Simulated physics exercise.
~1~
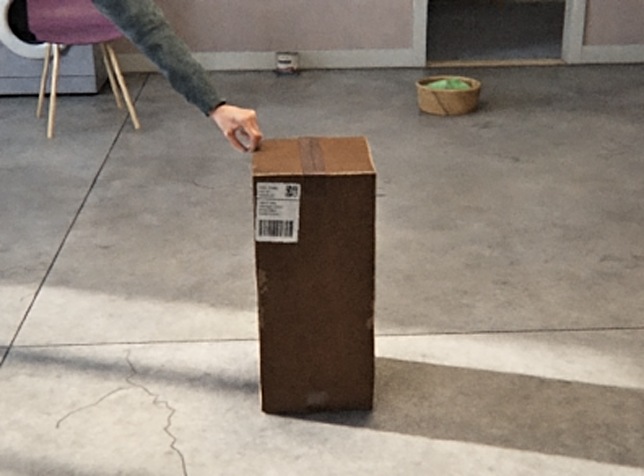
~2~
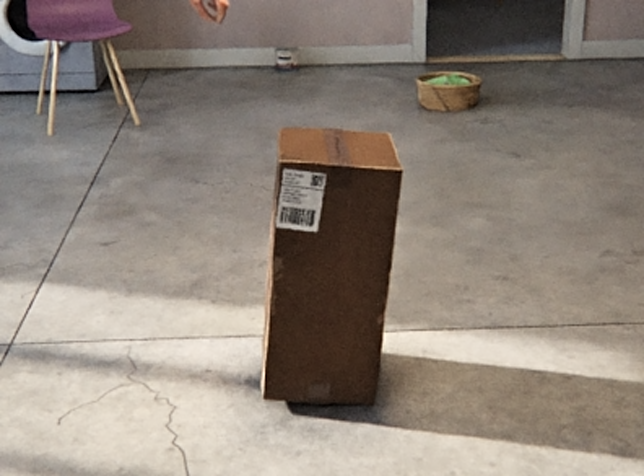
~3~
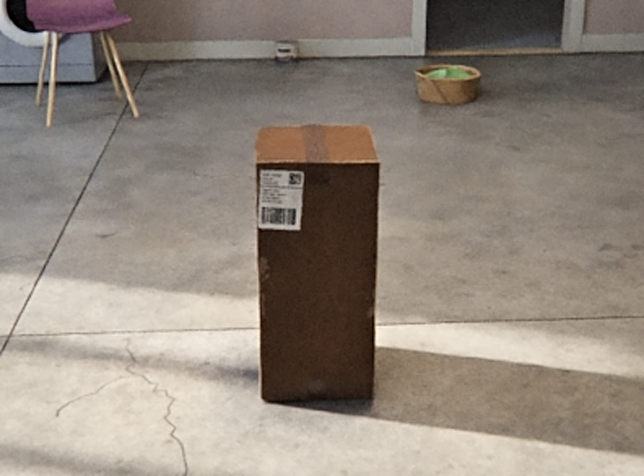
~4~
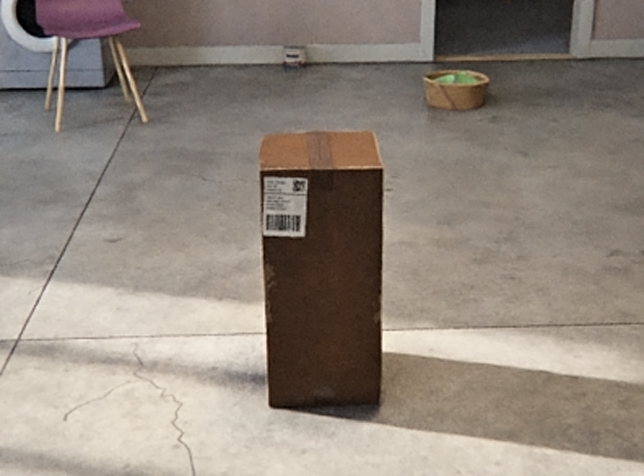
At the start, a tall brown cardboard box with a white label stands on a grey concrete floor, and a hand in a dark green sleeve reaches in from the left to touch its top edge. A purple chair and a basket sit in the background. The box tips slightly to the right, its top shifting, as the hand lets go and draws back out of view. It then rocks back to the left and settles onto its base. At the end, the box stands upright and still, alone in the sunlit room.
